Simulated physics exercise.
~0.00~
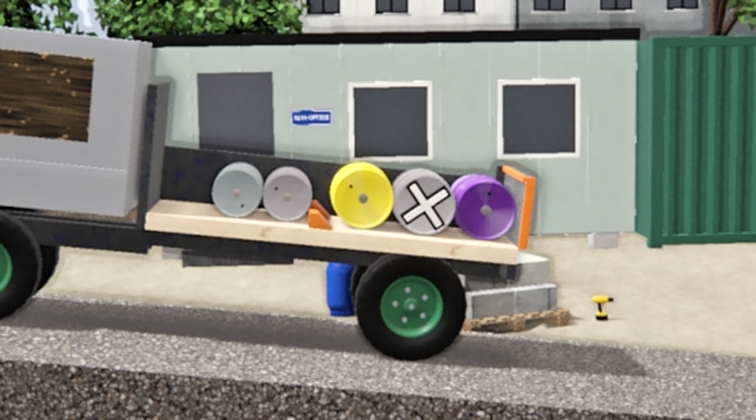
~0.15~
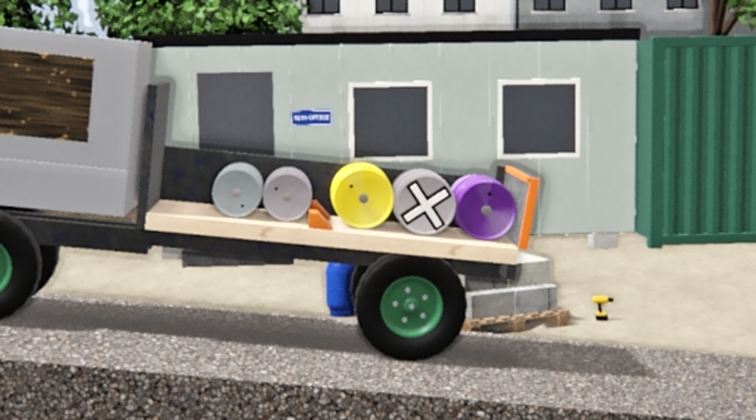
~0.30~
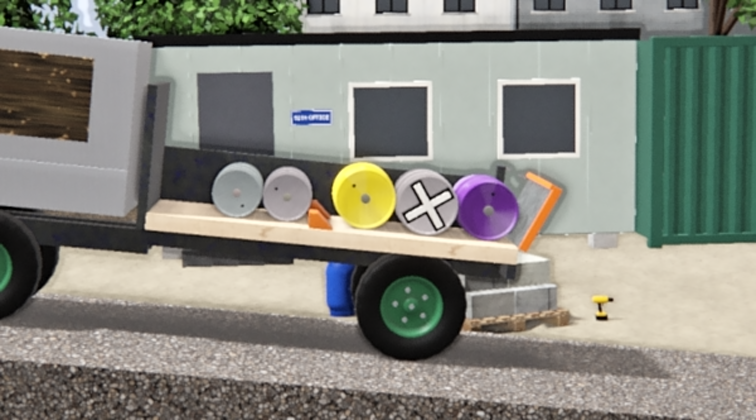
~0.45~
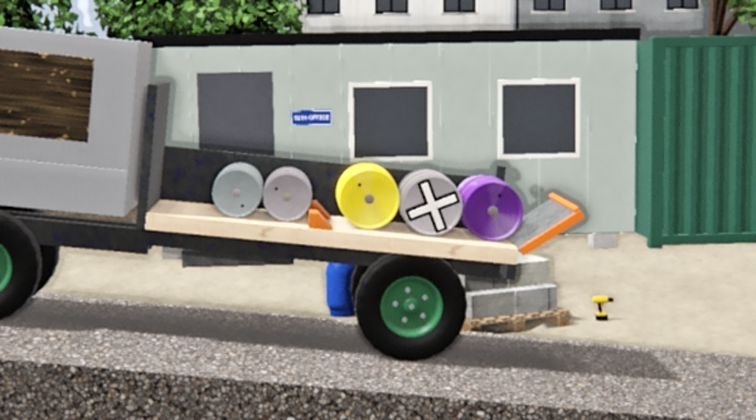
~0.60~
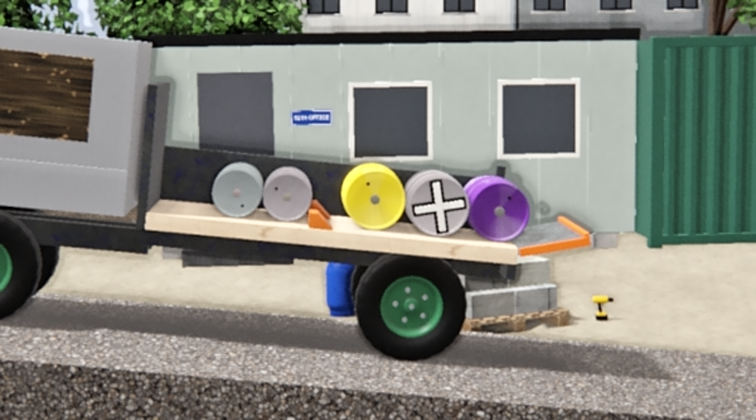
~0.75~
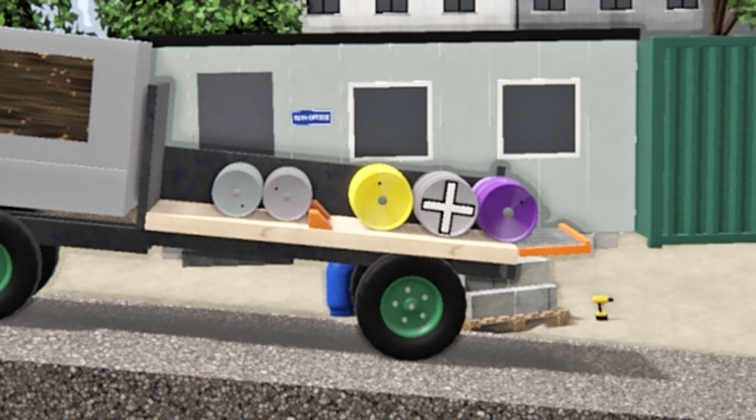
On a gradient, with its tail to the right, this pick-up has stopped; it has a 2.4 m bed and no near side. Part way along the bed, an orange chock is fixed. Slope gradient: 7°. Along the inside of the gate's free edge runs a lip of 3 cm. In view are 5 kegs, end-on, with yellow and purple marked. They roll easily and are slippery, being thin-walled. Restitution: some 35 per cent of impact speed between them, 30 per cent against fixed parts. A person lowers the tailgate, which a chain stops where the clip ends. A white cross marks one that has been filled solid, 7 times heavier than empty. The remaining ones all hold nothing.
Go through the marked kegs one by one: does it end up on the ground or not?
My prediction is that the yellow one does not leave while the purple one exits.
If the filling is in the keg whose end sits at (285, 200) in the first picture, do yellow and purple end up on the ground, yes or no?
Well, yellow? No, it won't. Purple? Yes, it will.
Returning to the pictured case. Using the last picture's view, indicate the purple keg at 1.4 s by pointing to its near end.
(568, 209), roughly.
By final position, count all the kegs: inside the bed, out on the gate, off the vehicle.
3 - 1 - 1.
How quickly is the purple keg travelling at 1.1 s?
About 0.6 m/s.
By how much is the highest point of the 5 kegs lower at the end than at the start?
Some 0 centimetres.
After 1.1 s, yellow is on the bed, 70 cm short of the hinge, rolling right; purple is on the gate, 10 cm past the hinge, rolling right; 0 of 5 are out.
After 1.4 s, yellow is on the bed, 50 cm short of the hinge, rolling right; purple is on the gate, 30 cm past the hinge, rolling right; 0 of 5 are out.
After 1.7 s, yellow is on the bed, 30 cm short of the hinge, rolling right; purple is dropping off the gate; 1 of 5 is out.
At rest (4.8 s), yellow is on the bed, 35 cm short of the hinge; purple is out on the ground; 1 of 5 is out.
